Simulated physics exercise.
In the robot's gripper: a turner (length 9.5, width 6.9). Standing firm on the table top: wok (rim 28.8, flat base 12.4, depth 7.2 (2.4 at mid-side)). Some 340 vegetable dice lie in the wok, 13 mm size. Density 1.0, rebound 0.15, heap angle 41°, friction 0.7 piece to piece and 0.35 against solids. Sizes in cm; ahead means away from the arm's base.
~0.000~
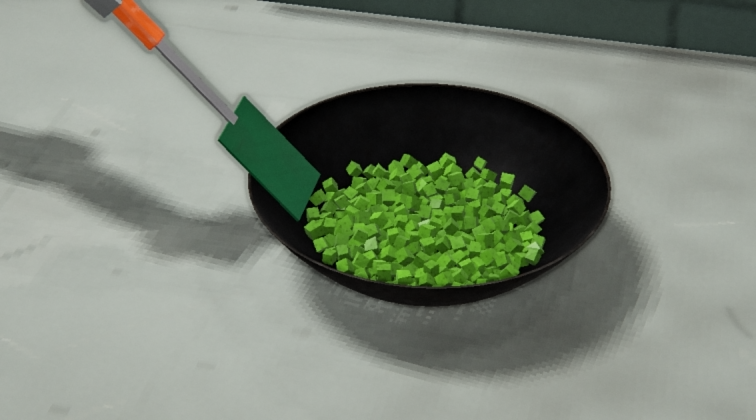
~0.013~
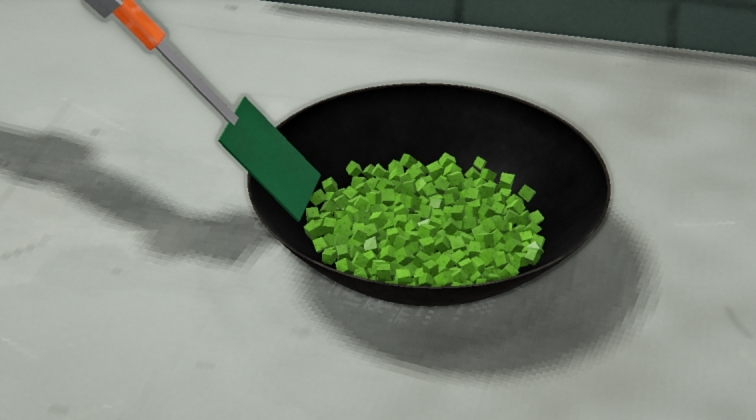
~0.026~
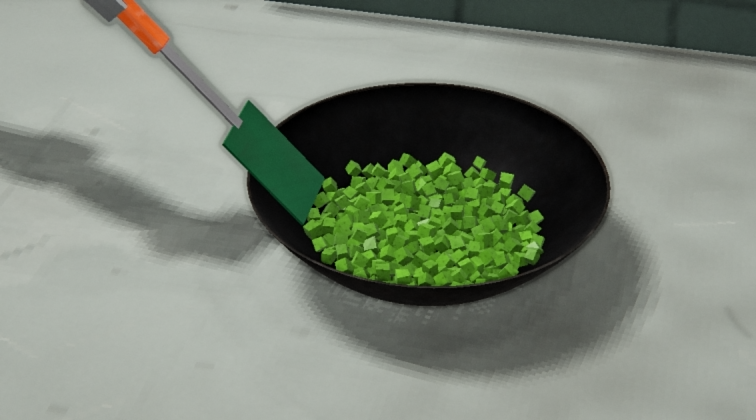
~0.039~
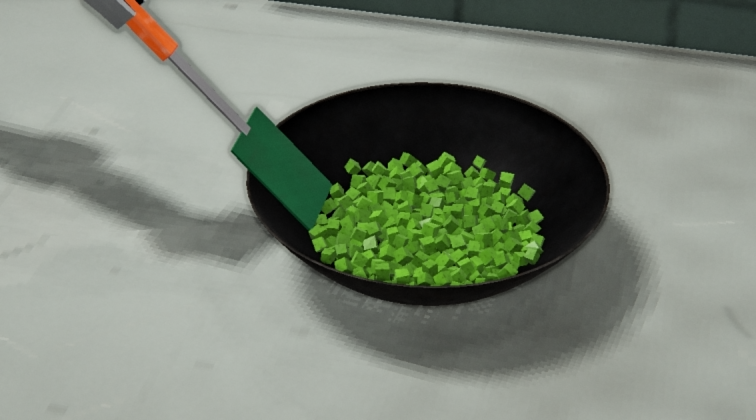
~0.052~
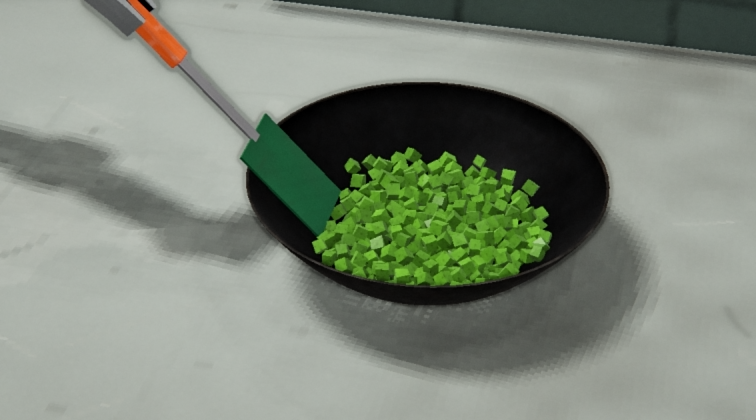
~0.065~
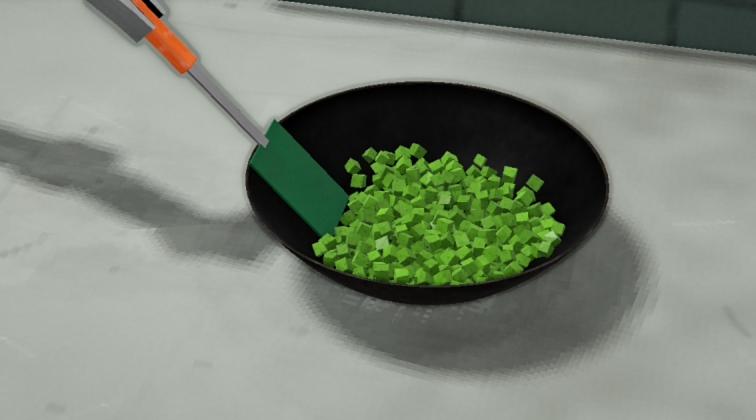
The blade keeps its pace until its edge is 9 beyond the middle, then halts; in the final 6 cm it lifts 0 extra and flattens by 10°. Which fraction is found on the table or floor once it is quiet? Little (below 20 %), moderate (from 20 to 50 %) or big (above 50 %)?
Share on the table or floor: Little (below 20 %).
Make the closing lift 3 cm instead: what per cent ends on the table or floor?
About 20 per cent.
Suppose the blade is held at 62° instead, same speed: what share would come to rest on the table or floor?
In that case some 20 per cent.
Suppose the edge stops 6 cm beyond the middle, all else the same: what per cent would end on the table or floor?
It would be near 5 per cent.
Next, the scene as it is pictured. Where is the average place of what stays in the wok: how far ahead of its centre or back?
Some 5.0 cm ahead.
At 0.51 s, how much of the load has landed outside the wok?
Some 15 per cent.
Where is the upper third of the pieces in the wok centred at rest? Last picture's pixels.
Around (555, 207).
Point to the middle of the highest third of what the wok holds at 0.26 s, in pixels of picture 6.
Near (549, 209).
By 0.16 s, sloping 47°, highest piece 8 above the table; 339 in the wok.
By 0.26 s, sloping 44°, highest piece 9 above the table; 333 in the wok, 1 on the table or floor, 5 on the blade or in flight.
By 0.51 s, sloping 37°, highest piece 9 above the table; 291 in the wok, 47 on the table or floor, 1 on the blade or in flight.
By 1.56 s, sloping 37°, highest piece 8 above the table; 291 in the wok, 48 on the table or floor.
Final count, 291 in the wok, 48 on the table or floor. That is 14 % on the table or floor.
